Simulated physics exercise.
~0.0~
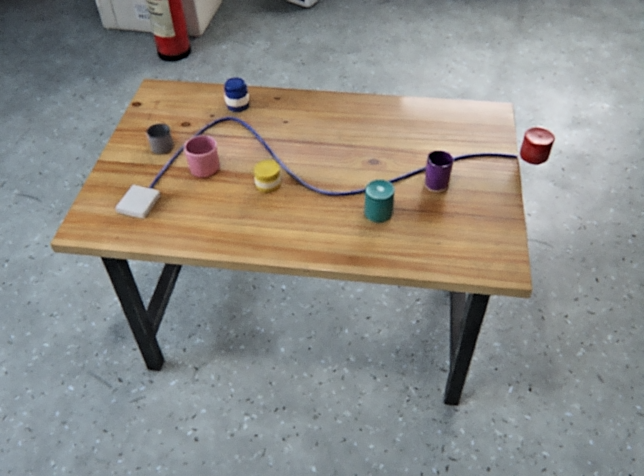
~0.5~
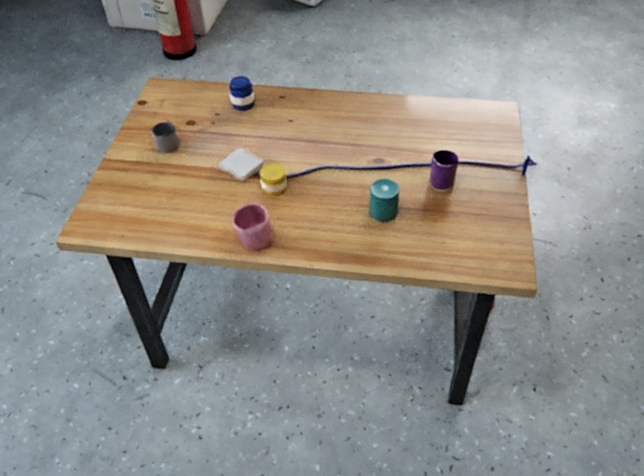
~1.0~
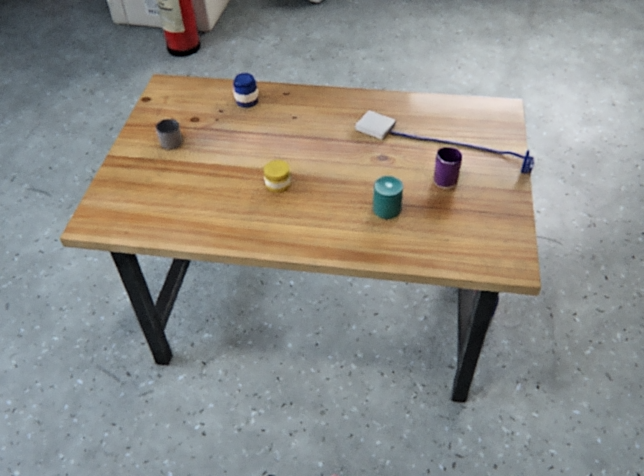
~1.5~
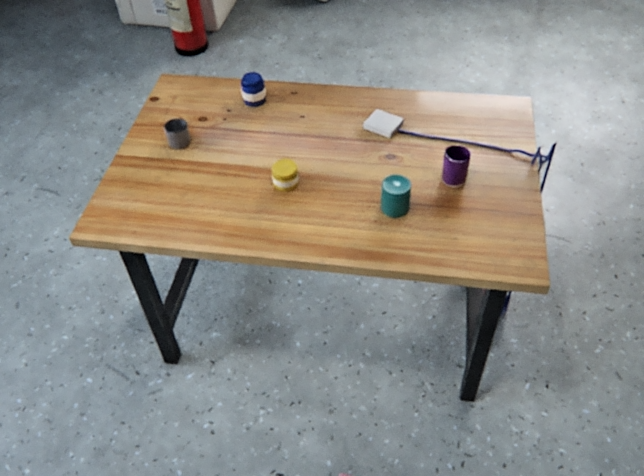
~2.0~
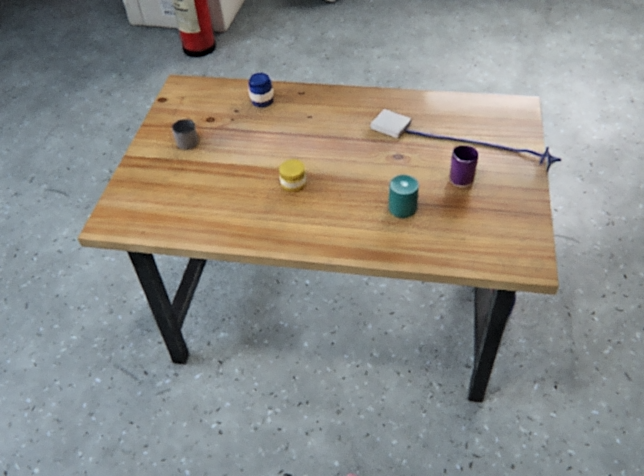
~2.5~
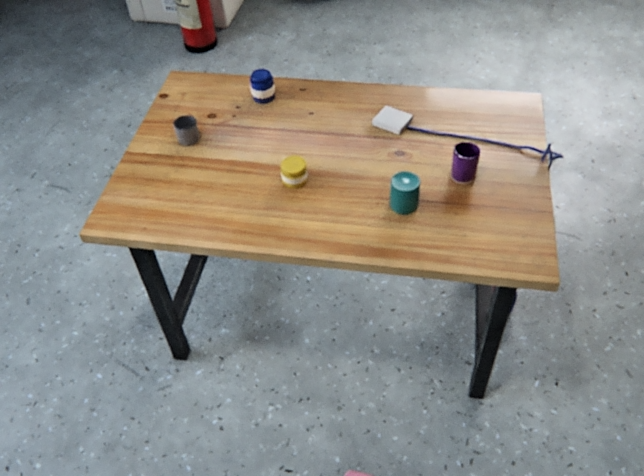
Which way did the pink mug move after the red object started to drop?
The pink mug moved down toward the near edge of the table, drifting a little to the right at first, and went off that edge.
